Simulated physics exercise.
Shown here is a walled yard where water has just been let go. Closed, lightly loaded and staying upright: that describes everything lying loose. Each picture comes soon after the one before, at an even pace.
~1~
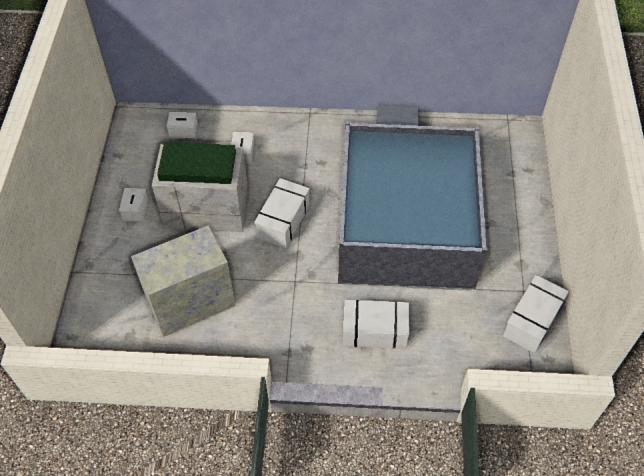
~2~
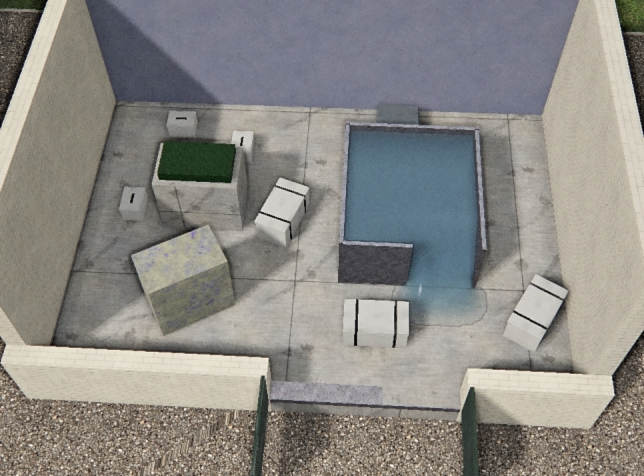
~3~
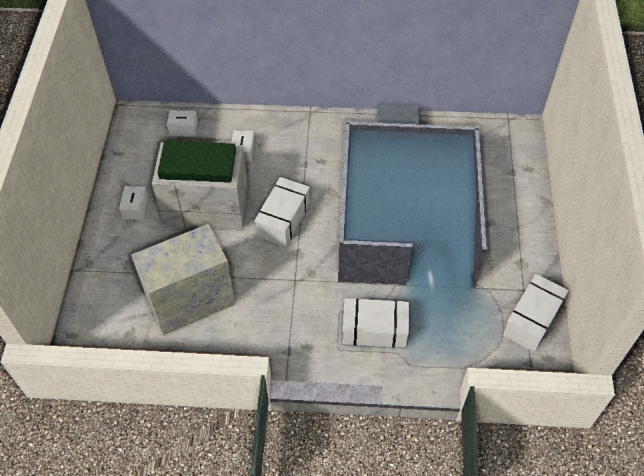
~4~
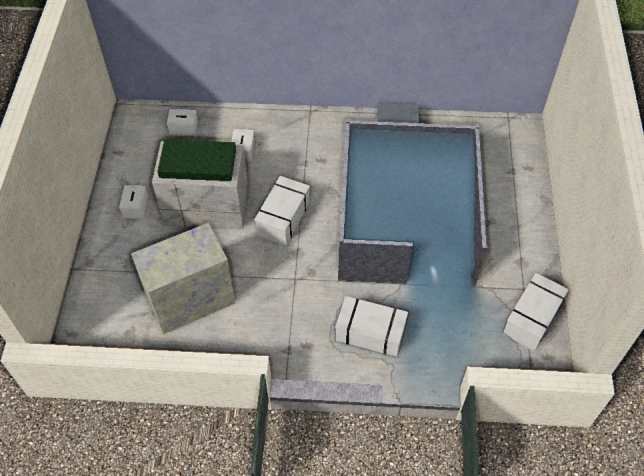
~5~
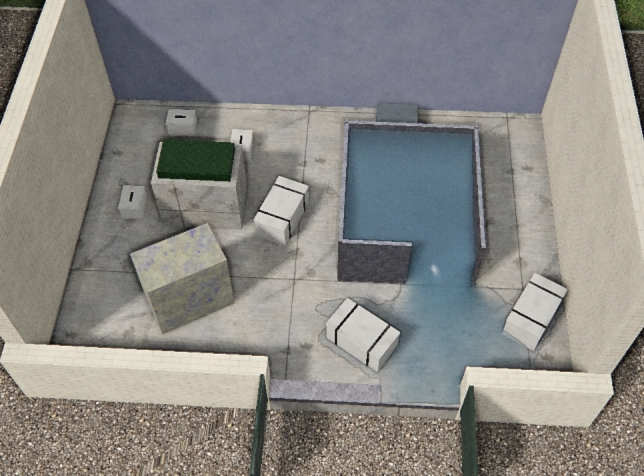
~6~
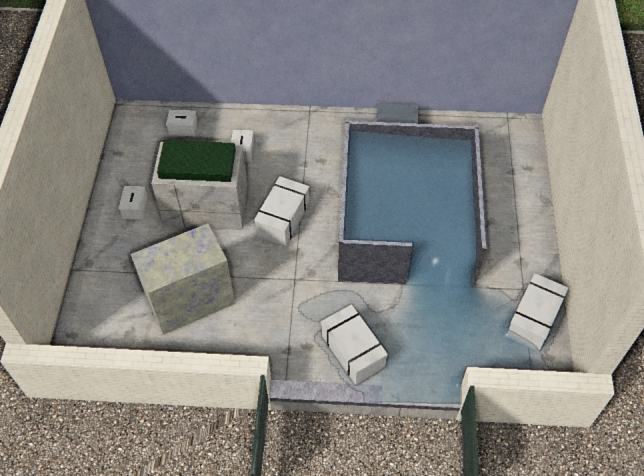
In a walled yard, water spills from an open pool and turns one white trunk.
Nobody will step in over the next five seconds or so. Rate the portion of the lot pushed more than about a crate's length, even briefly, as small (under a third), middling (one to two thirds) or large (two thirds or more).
Small.
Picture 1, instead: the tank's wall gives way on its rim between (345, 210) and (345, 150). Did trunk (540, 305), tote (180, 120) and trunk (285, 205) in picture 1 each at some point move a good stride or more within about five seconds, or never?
Outcome by item - short of that distance / displaced that far / displaced that far.
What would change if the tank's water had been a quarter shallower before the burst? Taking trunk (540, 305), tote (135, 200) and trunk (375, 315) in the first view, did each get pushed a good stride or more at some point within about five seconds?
Answers in the order asked: Went past the threshold, stayed within the threshold, went past the threshold.
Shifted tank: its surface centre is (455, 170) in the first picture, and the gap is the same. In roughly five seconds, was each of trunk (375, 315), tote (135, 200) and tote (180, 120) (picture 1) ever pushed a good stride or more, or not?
In order: Went well off, remained close by, remained close by.
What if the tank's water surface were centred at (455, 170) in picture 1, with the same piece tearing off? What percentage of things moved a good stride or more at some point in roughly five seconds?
Roughly 20 %.
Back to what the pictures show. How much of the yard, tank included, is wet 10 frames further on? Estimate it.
Estimate: Close to 35 in a hundred.
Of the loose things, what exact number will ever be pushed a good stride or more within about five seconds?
My tally gives 2.
A moment on, 1 of 8 are well off their spots; 0 afloat.
Next, 2 of 8 are well off their spots; 0 afloat.
Later, 2 of 8 are well off their spots; 1 afloat.
In the end, 2 of 8 are well off their spots, and 2 have been at some point; 1 afloat.
